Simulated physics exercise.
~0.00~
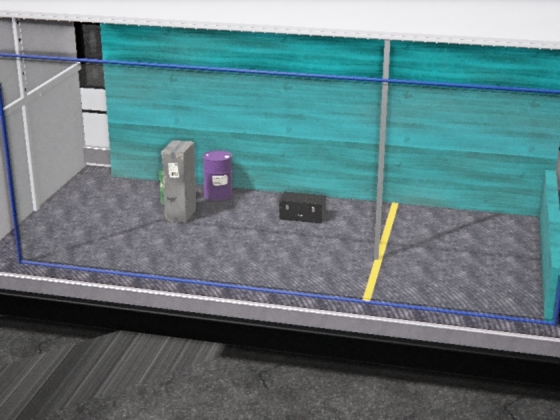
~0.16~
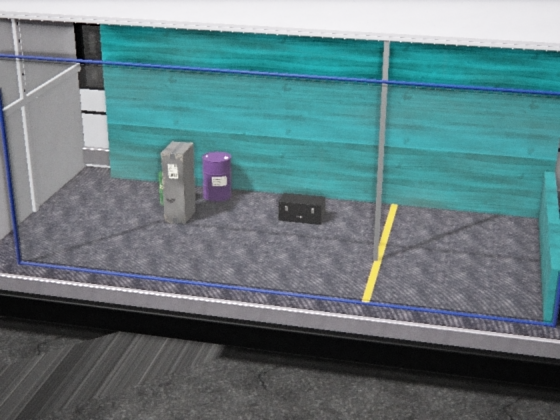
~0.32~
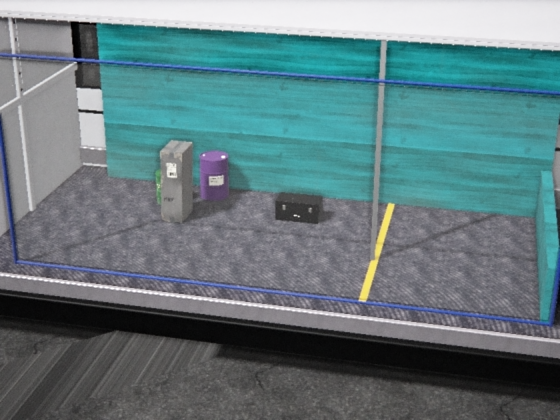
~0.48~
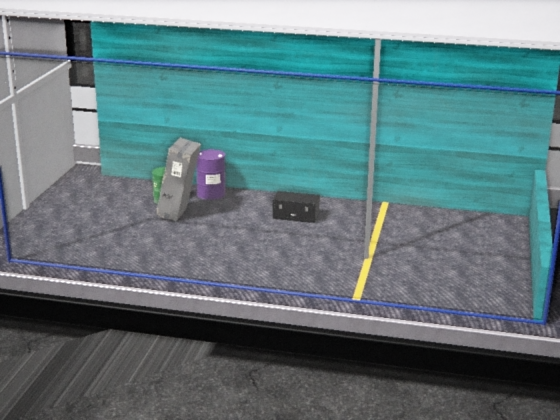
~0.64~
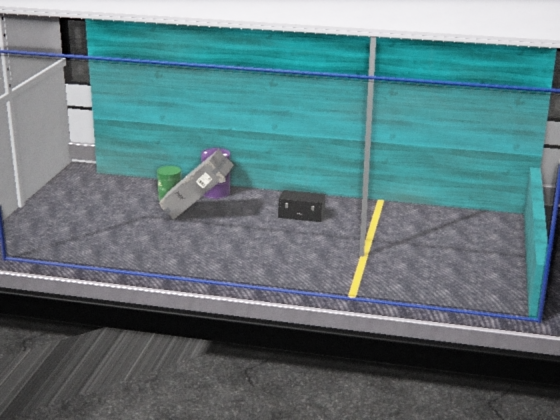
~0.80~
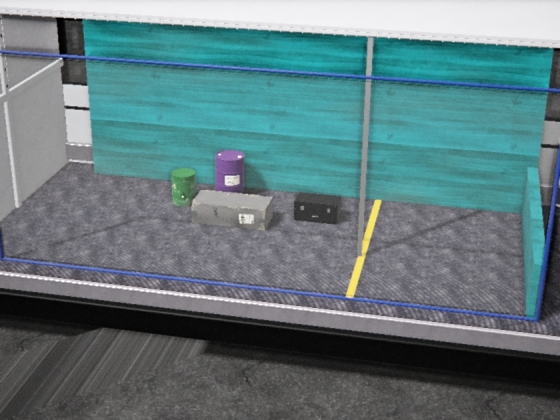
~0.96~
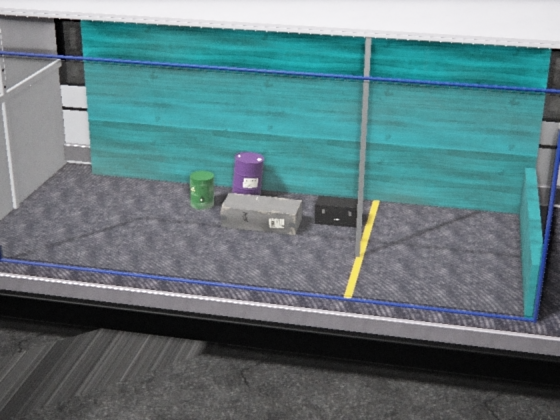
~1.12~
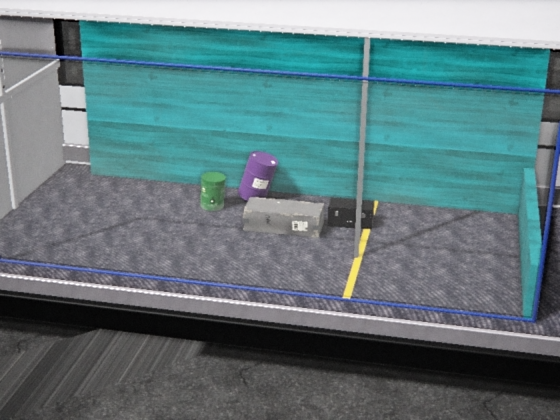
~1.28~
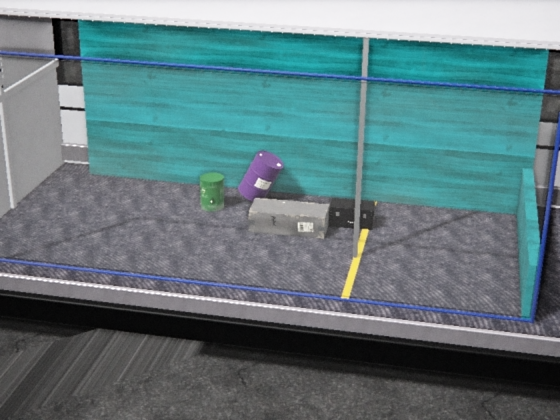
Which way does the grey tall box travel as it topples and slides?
It moves to the right, tipping over onto its side and sliding toward the yellow line.
